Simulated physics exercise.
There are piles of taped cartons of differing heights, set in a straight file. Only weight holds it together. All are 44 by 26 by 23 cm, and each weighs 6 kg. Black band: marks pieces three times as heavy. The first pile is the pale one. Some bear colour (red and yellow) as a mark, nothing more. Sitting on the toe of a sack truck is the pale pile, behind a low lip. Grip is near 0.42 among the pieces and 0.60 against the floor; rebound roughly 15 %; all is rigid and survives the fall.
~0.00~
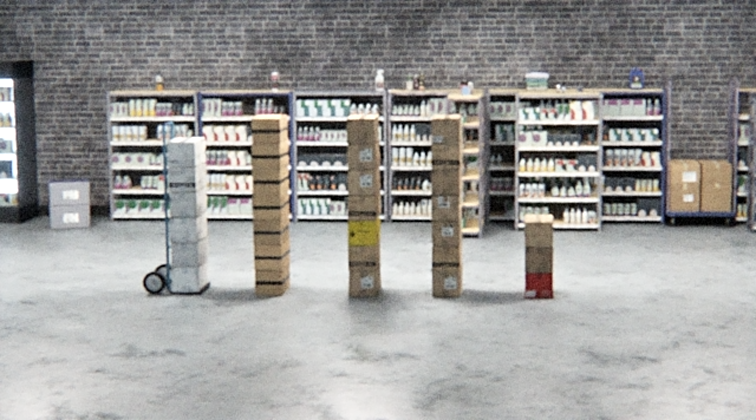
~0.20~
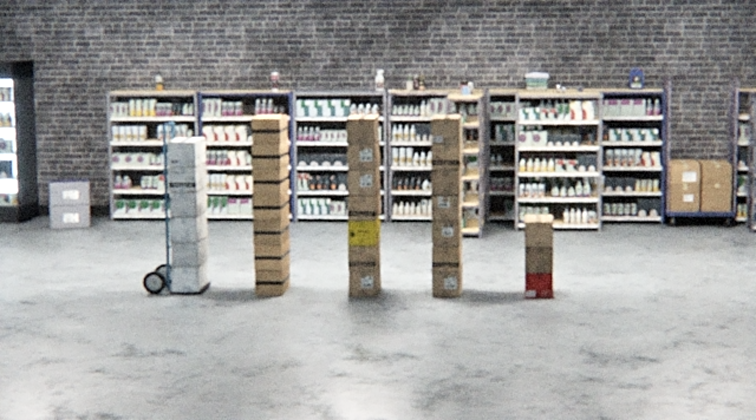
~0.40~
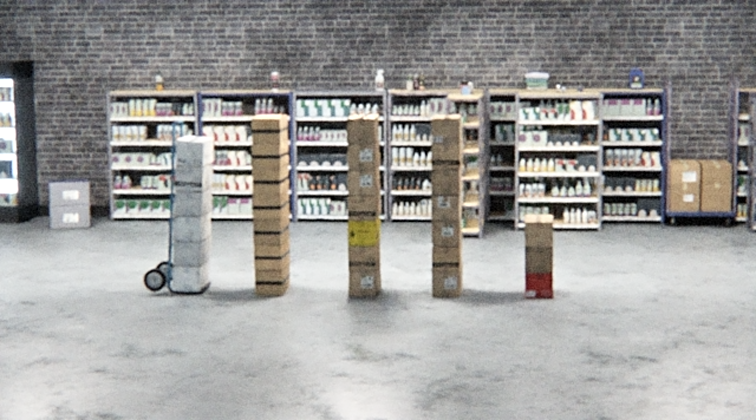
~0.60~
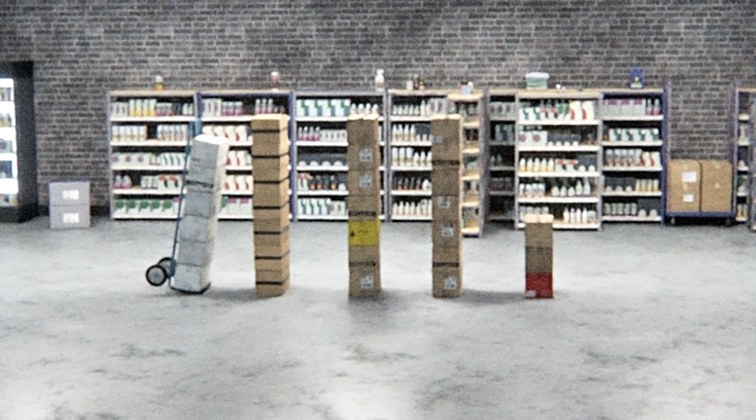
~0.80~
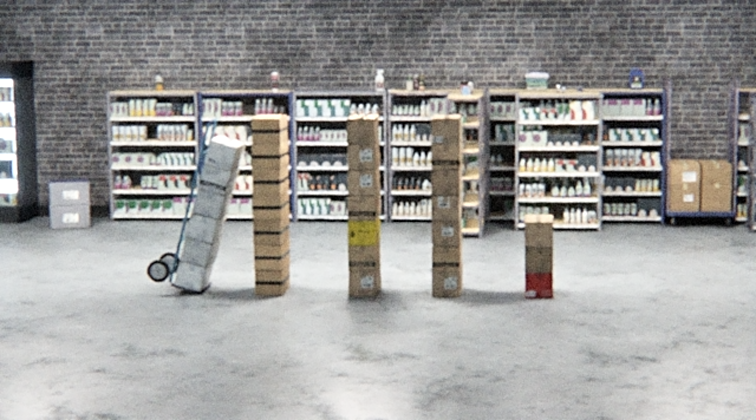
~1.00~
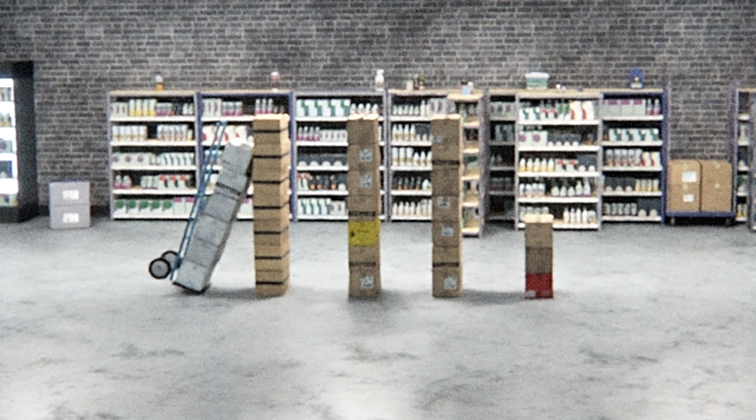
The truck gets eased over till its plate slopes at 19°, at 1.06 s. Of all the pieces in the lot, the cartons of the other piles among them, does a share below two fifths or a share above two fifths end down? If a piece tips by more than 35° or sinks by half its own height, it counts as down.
A share below two fifths ends down.
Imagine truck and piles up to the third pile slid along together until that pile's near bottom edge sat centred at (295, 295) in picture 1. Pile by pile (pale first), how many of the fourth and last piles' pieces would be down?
Down per pile: Fourth 0; last 0.
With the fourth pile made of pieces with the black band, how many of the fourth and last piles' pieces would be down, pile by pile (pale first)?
Then fourth pile: 0; last pile: 0.
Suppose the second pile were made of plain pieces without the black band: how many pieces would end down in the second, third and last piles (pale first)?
Down at the end: Second pile 7, third pile 7, last pile 2.
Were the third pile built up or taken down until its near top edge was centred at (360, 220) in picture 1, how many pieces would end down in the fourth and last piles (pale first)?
You'd get fourth 0 and last 0.
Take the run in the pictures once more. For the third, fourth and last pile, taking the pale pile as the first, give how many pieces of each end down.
Pieces per pile: Third: 0; fourth: 0; last: 0.
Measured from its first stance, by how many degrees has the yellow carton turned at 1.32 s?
Tilt from start: Approx. 0 degrees.
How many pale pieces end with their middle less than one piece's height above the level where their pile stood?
I count 1 in total.
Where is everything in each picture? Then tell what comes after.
In the first frame (we follow the side turned to the camera), truck frame (165, 159) 0° forward; yellow carton (362, 234); red carton (539, 286); no other piece has moved.
The second frame shows truck frame (165, 158) 0° forward; yellow carton (362, 234).
The third frame shows truck frame (173, 157) 4° forward, top of the pale pile leaning 3°; yellow carton (362, 234); no other piece has moved.
The fourth frame shows truck frame (187, 155) 9° forward, top of the pale pile leaning 9°; yellow carton (362, 234); no other piece has moved.
The fifth frame shows truck frame (201, 154) 15° forward, top of the pale pile leaning 16°; yellow carton (362, 234); no other piece has moved.
The sixth frame shows truck frame (210, 155) 19° forward, top of the pale pile leaning 23°; yellow carton (362, 234); red carton (539, 286); no other piece has moved.
Around 1.06 s, 0 of the pale pile down; none of the 24 other cartons down, 1 disturbed.
Around 1.32 s, 0 of the pale pile down; none of the 24 other cartons down, 2 disturbed.
Around 1.74 s, 0 of the pale pile down; none of the 24 other cartons down, 1 disturbed.
Finally (2.1 s), 0 of the pale pile down; none of the 24 other cartons down; yellow carton unmoved; red carton unmoved. That is 0 per cent. Seen by the last camera, middles, yellow carton near (364, 230), red carton near (539, 281).
